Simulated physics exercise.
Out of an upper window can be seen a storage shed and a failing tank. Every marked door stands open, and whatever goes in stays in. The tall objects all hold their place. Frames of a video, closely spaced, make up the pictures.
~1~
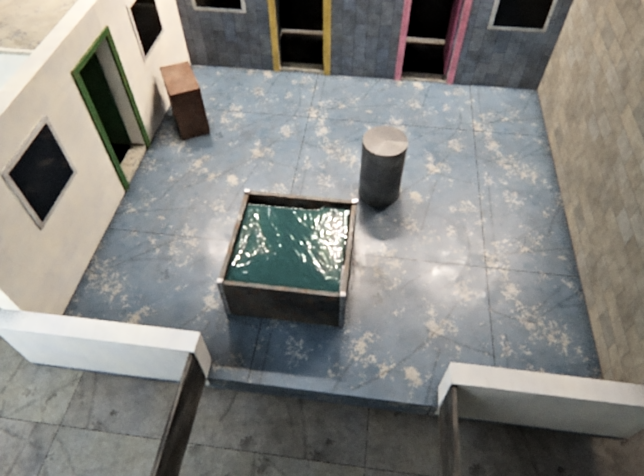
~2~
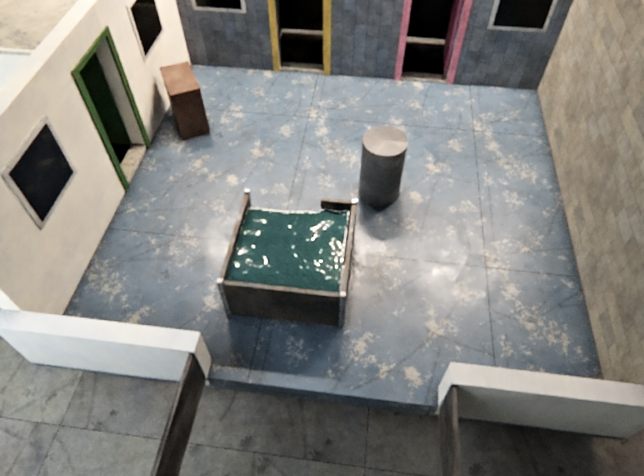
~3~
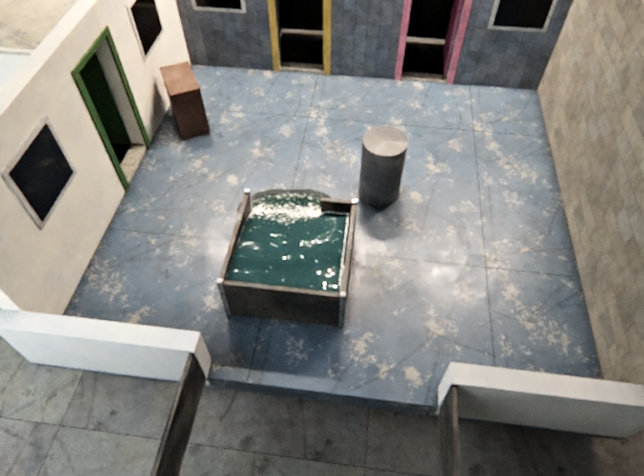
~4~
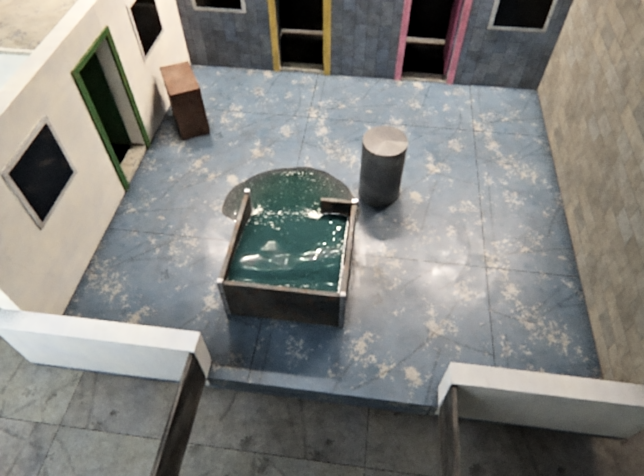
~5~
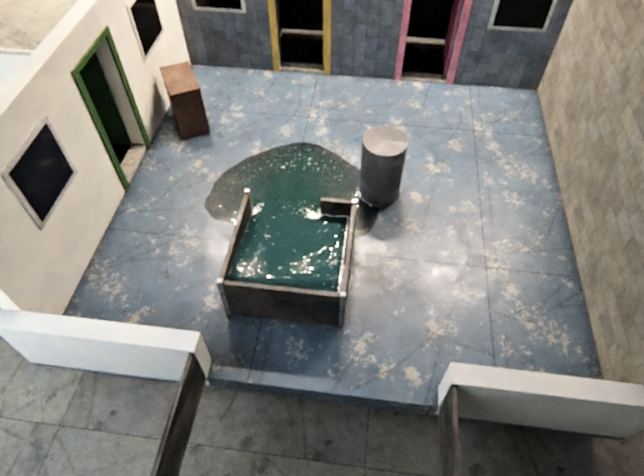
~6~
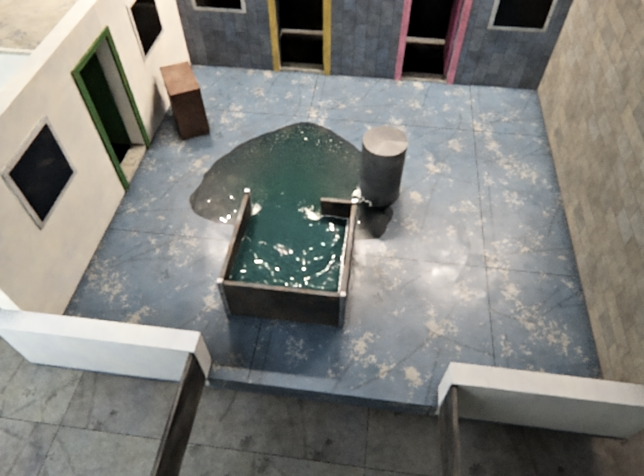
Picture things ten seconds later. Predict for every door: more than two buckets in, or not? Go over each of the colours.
The yellow door: More than two; the green door: Not more than two; the pink door: More than two.
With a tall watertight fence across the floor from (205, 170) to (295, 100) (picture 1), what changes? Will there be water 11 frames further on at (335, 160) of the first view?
Submerged.
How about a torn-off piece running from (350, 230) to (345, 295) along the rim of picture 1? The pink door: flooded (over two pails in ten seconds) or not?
Pink door: Exceeds it.
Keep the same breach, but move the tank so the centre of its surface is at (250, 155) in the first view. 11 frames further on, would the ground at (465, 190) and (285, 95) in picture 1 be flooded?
Bone-dry, soaked.
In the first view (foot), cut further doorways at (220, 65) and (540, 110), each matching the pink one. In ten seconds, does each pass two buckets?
Exceeds it; exceeds it.
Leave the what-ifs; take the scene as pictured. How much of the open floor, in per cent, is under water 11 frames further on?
Share estimate: About 40 per cent.
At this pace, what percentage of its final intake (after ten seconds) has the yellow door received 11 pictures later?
That share would be near 40 %.
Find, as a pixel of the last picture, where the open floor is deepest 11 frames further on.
Somewhere near (190, 68).
A moment on, water covers 30 % of the floor; the yellow door under two buckets in, the green door not reached, the pink door not reached.
Next, water covers 40 % of the floor; the yellow door over two buckets in, the green door wet at the sill, nothing in, the pink door under two buckets in.
Then, water covers 45 % of the floor; the yellow door far over two buckets in, the green door wet at the sill, nothing in, the pink door over two buckets in.
Later, water covers 55 % of the floor; the yellow door far over two buckets in, the green door wet at the sill, nothing in, the pink door over two buckets in.
In the end, water covers 85 % of the floor; the yellow door far over two buckets in, the green door wet at the sill, nothing in, the pink door over two buckets in.
